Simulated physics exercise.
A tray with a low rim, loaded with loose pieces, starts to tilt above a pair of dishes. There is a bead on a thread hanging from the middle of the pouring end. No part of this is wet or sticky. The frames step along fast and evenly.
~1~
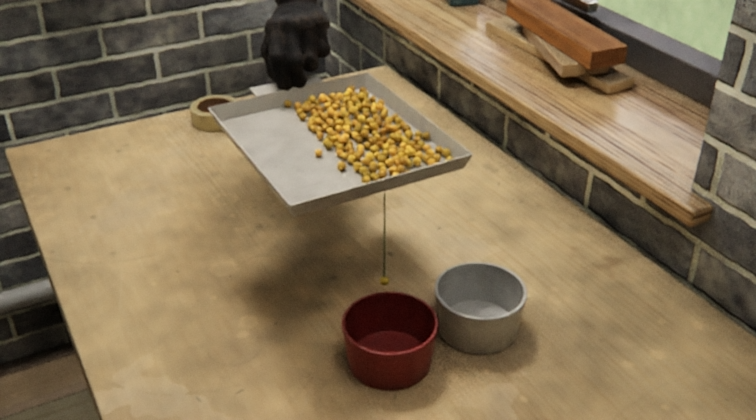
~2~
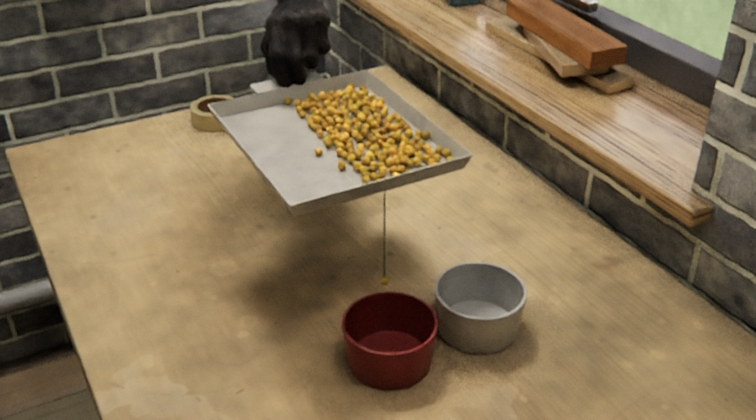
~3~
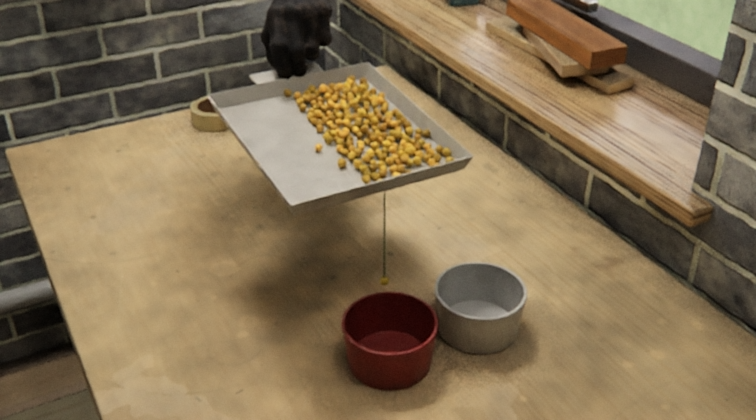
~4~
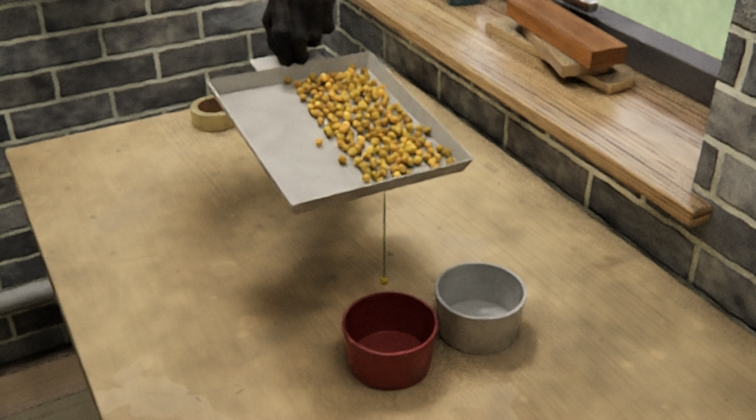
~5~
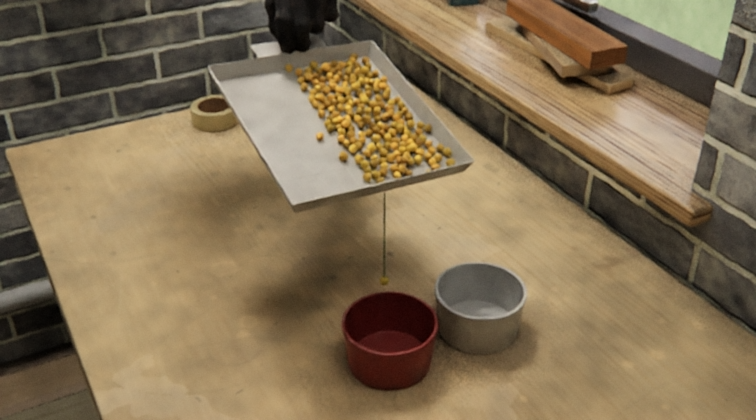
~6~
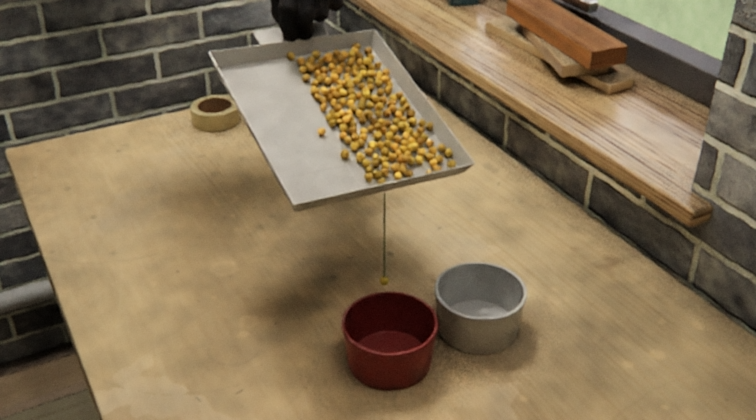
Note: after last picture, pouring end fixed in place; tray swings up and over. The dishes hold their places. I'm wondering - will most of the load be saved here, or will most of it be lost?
Most of it is saved.
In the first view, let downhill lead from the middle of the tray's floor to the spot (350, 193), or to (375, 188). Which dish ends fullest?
1: The dish to the left. 2: The dish to the left.
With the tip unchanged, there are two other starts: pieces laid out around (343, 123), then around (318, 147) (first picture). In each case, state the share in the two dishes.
That would be 90 per cent, and then 90 per cent.
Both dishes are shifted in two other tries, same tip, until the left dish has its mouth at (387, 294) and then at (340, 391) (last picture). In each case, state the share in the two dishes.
About 40 per cent, then about 10 per cent.
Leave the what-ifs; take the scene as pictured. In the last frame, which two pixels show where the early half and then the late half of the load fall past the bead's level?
The early half goes through (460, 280), the late half through (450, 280).
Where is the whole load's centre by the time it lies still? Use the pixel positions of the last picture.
The centre comes to rest close to (466, 330).
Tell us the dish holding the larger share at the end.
It's the right side.
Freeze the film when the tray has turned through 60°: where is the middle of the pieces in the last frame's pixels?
Around (414, 136).
Just after the last frame, tray tipped steeply; almost all on the tray; just a few in the air.
A moment on, tray tipped right over; roughly a quarter on the tray; about a tenth in the left dish; roughly a quarter in the right dish; just a few outside both; roughly a third in the air.
Further on, tray tipped past a quarter turn; roughly a quarter in the left dish; roughly two thirds in the right dish; about a tenth outside both.
When it is over, tray tipped past a quarter turn; roughly a quarter in the left dish; roughly two thirds in the right dish; about a tenth outside both.
